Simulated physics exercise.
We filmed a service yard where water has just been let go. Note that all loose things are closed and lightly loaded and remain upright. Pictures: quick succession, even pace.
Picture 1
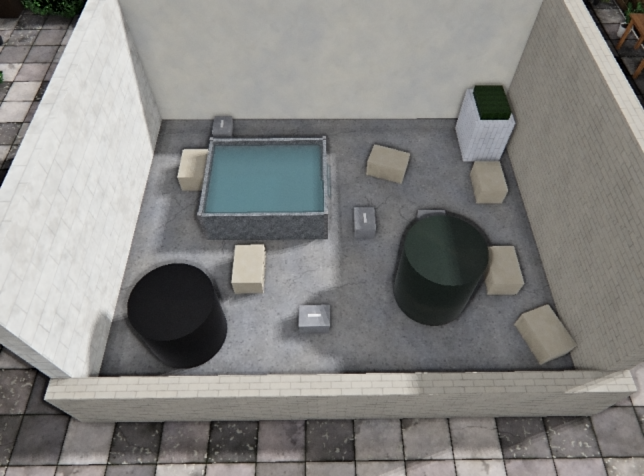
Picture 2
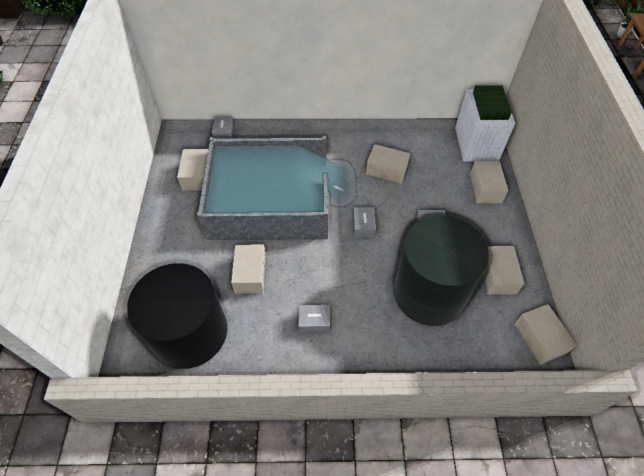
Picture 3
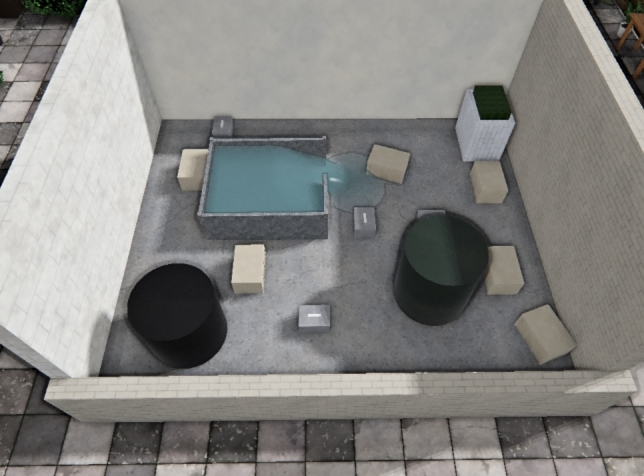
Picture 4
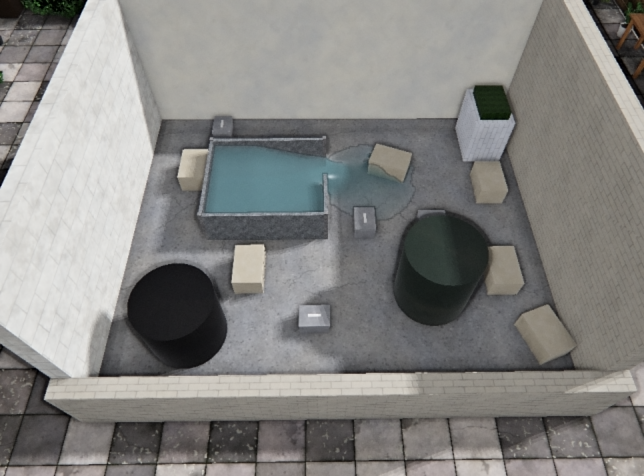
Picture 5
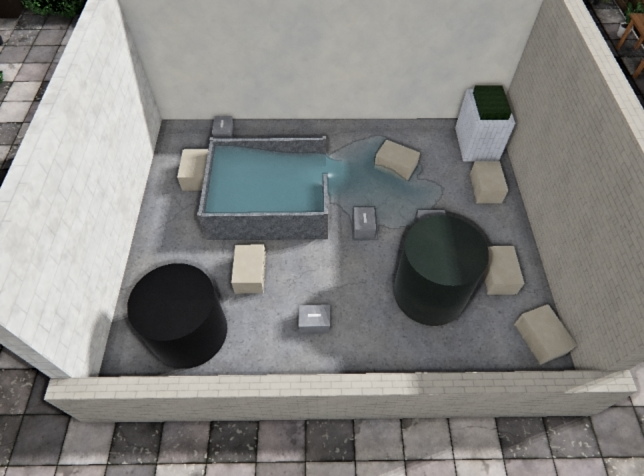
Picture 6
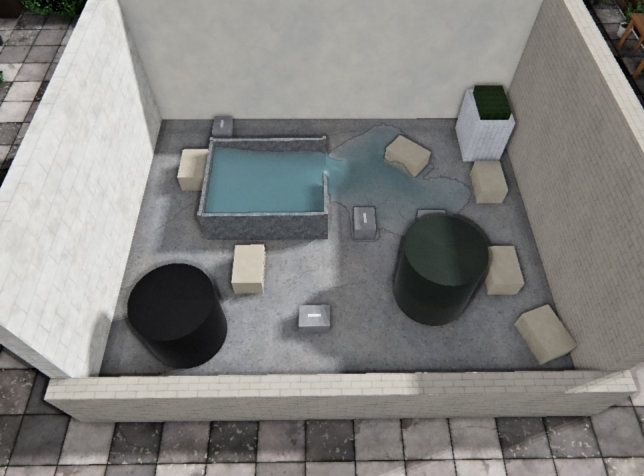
Teal water pours through the right side of a raised stone tank in a pale-walled yard, seen from high above by a still camera. Beige boxes and small grey blocks sit around the grey floor, with a black cylinder at left, a dark green one at right and a white planter behind. The water spreads rightward across the floor, and the beige box nearest the opening turns and slides slightly right.
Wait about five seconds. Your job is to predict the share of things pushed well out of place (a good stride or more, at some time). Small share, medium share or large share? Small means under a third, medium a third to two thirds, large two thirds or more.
A medium share.
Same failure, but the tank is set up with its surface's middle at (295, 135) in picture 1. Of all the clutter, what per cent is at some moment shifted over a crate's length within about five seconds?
Estimate: Approx. 40 %.
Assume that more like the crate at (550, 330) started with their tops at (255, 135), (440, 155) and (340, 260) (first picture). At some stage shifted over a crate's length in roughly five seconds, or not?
Each in turn: Stays in place, pushed clear, stays in place.
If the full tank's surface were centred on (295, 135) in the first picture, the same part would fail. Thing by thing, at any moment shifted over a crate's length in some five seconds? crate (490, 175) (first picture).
Went the full distance.
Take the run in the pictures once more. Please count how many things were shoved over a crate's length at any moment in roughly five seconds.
My count comes to 5.
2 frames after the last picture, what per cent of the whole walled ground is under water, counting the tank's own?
I'd put it near 25 percent.
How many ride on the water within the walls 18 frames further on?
Count: 2.
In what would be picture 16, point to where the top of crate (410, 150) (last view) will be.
About (452, 127).
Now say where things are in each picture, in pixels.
In the first frame, a crate at (389, 157), on the bottom; a tote at (433, 218) rests on the ground; 0 of 10 have shifted.
In the second frame, a crate at (389, 157) rests on the ground; a tote at (433, 218), on the bottom; 0 of 10 have shifted.
In the third frame, a crate at (389, 157) rests on the ground; a tote at (433, 218) rests on the ground; 0 of 10 have shifted.
In the fourth frame, a crate at (390, 157), on the bottom; a tote at (433, 218), on the bottom; 0 of 10 have shifted.
In the fifth frame, a crate at (398, 154) rests on the ground, close to its start; a tote at (433, 218) rests on the ground; 1 of 10 have shifted.
In the sixth frame, a crate at (408, 150) rests on the ground, a stride from its start; a tote at (433, 218), on the bottom; 1 of 10 have shifted.
A moment on, 1 of 10 are well off their spots; 0 afloat.
Next, 2 of 10 are well off their spots; 2 afloat.
Later, 3 of 10 are well off their spots; 2 afloat.
In the end, 5 of 10 are well off their spots, and 5 have been at some point; 4 afloat.
